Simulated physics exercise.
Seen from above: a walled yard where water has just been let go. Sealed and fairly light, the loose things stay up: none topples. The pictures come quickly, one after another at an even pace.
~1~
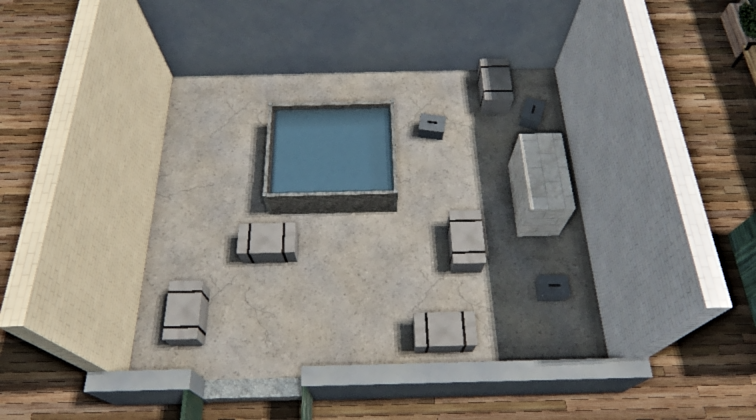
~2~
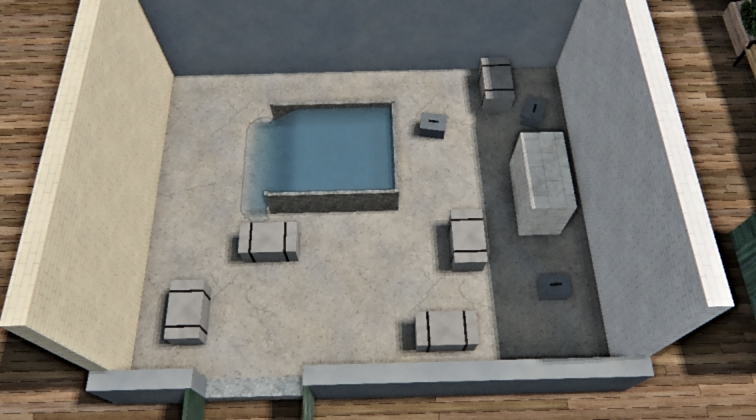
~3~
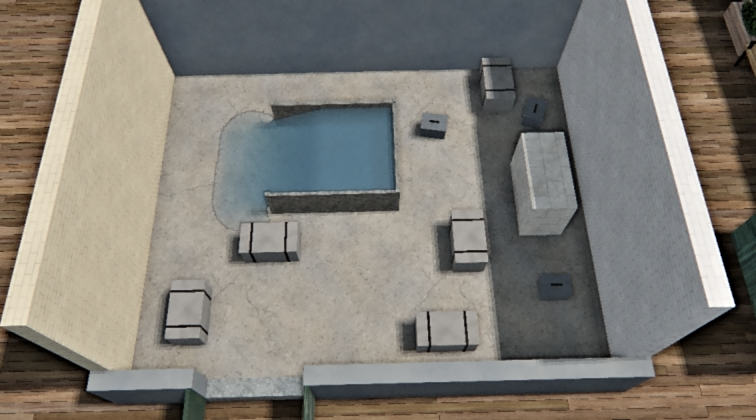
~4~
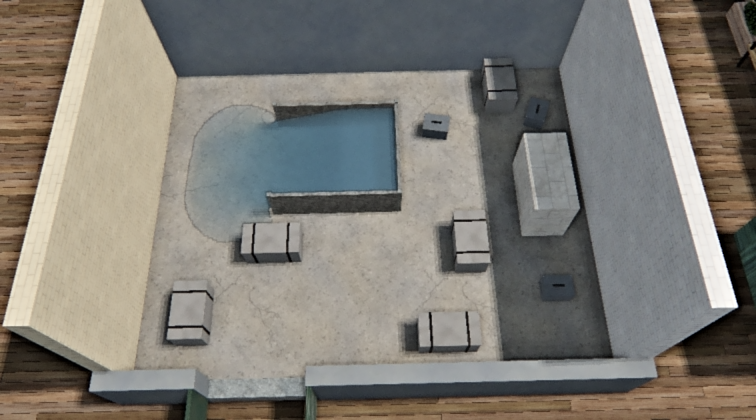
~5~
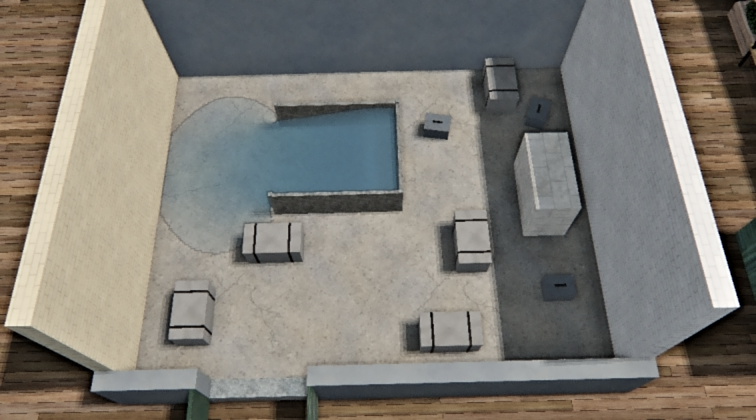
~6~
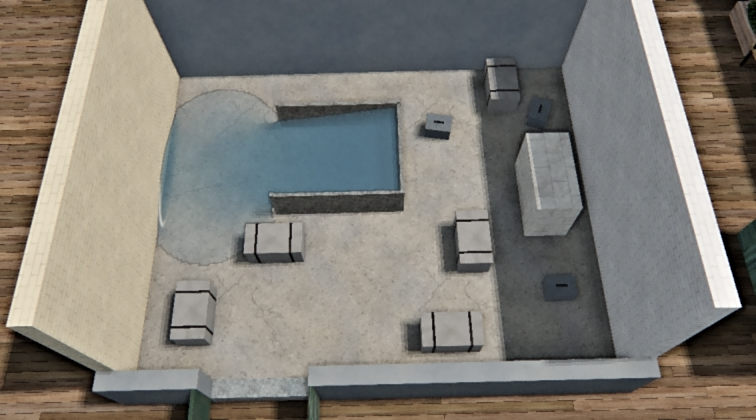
Water pours out through the open left side of a raised, stone-edged pool in a walled yard seen from high above, with wooden planking outside. Pale strapped trunks sit on the light stone floor, and a white block stands on the darker strip at right, beside small grey pieces. The blue sheet fans leftward to the cream wall while the trunks stay put and the view barely shifts.
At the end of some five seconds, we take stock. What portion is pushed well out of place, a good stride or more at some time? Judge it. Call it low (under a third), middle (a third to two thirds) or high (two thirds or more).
Low.
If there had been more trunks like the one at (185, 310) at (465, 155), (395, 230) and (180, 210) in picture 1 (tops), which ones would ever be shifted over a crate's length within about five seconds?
The first sits tight, the second sits tight and the third travels far.
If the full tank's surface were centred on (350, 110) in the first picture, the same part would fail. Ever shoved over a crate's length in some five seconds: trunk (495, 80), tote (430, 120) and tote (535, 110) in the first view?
First never went far, then never went far, then never went far.
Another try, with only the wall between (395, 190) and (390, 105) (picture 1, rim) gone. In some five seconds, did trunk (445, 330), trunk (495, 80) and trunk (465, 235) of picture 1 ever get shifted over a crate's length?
Lab note - in sequence: Made it that far; made it that far; made it that far.
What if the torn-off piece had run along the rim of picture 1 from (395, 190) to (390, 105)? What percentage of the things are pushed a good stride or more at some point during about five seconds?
I'd put it at about 80 percent.
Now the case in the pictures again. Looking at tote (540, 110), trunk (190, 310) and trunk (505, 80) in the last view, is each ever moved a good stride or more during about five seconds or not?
Sequence check gives below that mark, next past that mark, finally past that mark.
A moment on, 0 of 8 are well off their spots; 0 afloat.
Next, 0 of 8 are well off their spots; 0 afloat.
Later, 1 of 8 are well off their spots; 0 afloat.
In the end, 2 of 8 are well off their spots, and 2 have been at some point; 1 afloat.
